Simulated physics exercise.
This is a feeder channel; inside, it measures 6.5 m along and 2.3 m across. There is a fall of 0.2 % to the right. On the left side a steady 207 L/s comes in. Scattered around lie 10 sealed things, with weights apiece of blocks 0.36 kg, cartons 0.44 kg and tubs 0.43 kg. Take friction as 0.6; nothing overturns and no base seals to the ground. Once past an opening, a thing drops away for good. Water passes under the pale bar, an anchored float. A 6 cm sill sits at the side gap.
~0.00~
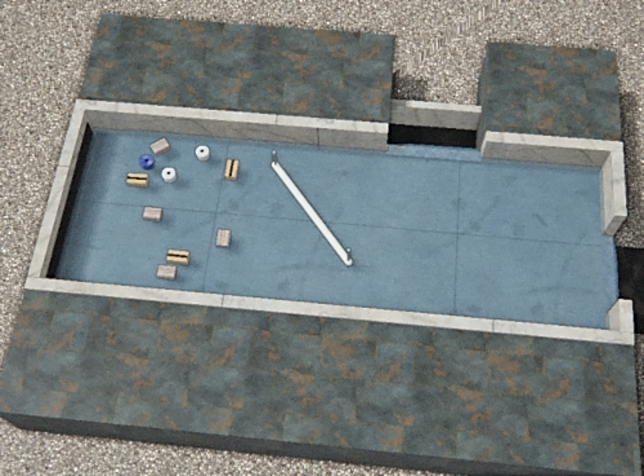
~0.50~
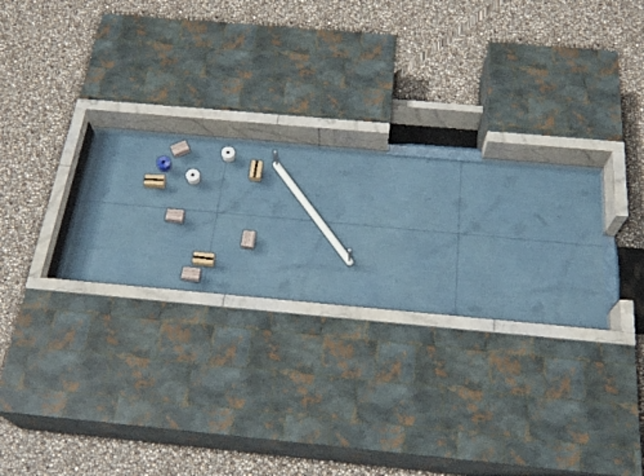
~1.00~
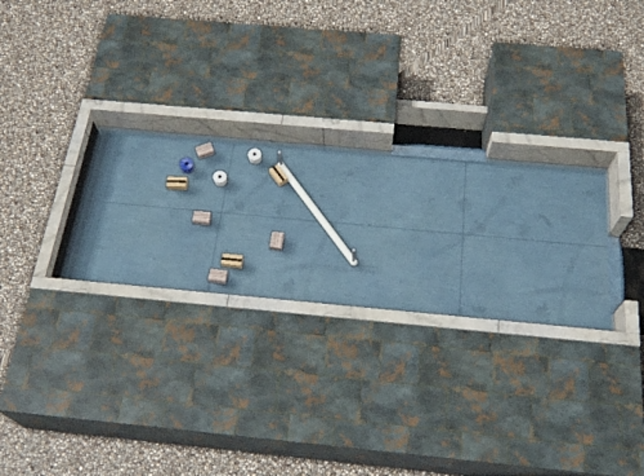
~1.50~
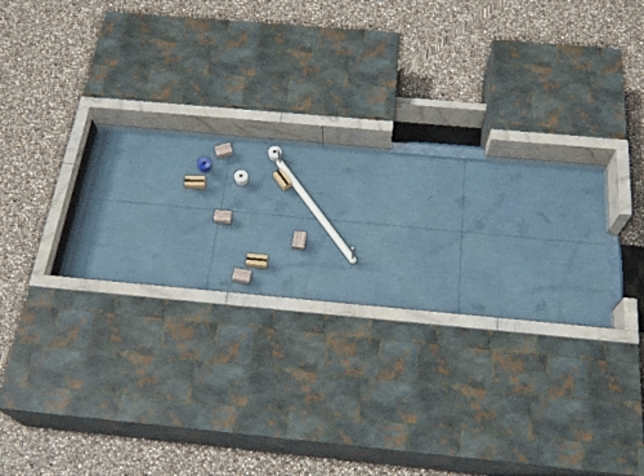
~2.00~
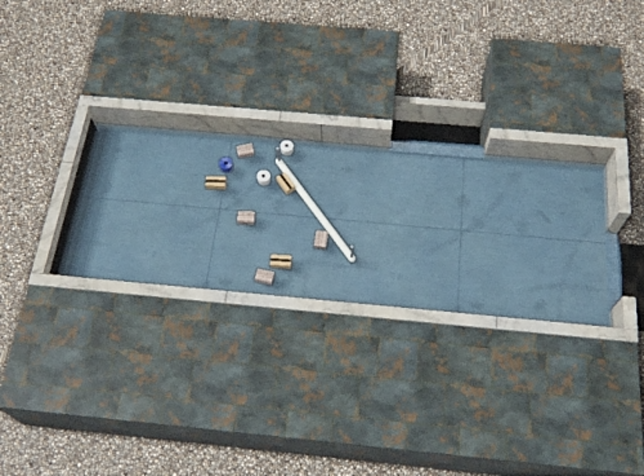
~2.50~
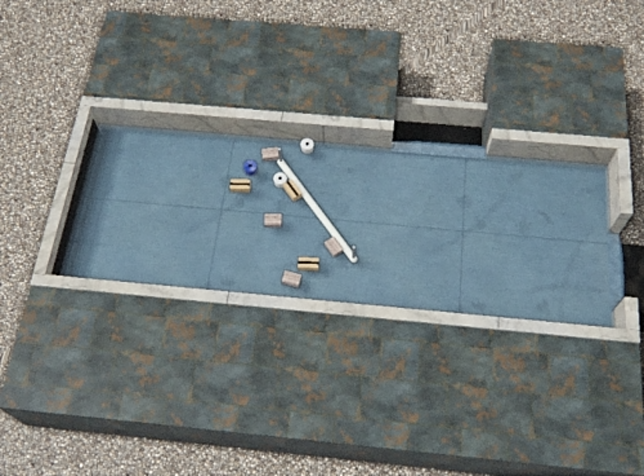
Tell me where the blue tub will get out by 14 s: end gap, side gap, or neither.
Note - blue tub: No route.
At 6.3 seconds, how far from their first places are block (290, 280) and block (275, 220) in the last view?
The first is off by 350 cm, the second by 250 cm.
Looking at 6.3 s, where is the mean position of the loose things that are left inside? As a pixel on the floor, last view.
Around (369, 242).
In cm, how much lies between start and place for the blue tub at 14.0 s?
About 300 cm.
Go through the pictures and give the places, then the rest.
The blue tub at (147, 161), afloat; 16 cm deep round most things; 0 of 10 have shifted, in the first frame.
The blue tub at (164, 162), afloat, 20 cm from its start; about 2530 L in view; 10 of 10 have shifted, in the second frame.
The blue tub at (187, 164) floats, 44 cm from its start; about 2550 L in view; 10 of 10 have shifted, in the third frame.
The blue tub at (204, 163) floats, 68 cm from its start; about 2560 L in view; 10 of 10 have shifted, in the fourth frame.
The blue tub at (226, 163) floats, 96 cm from its start; 16 cm deep round most things; 10 of 10 have shifted, in the fifth frame.
The blue tub at (250, 166), afloat, 125 cm from its start; about 2590 L in view; 10 of 10 have shifted, in the sixth frame.
After 3.5 s the blue tub is near (281, 175), 1.6 m from its start, afloat; 0 of 10 are out; 10 afloat.
After 6.3 s the blue tub is near (302, 202), 2.0 m from its start, afloat; 1 of 10 are out; 9 afloat.
After 10.0 s the blue tub is near (322, 229), 2.4 m from its start, afloat; 3 of 10 are out; 7 afloat.
After 14.0 s the blue tub is near (346, 262), 2.8 m from its start, afloat; 5 of 10 are out; 5 afloat.
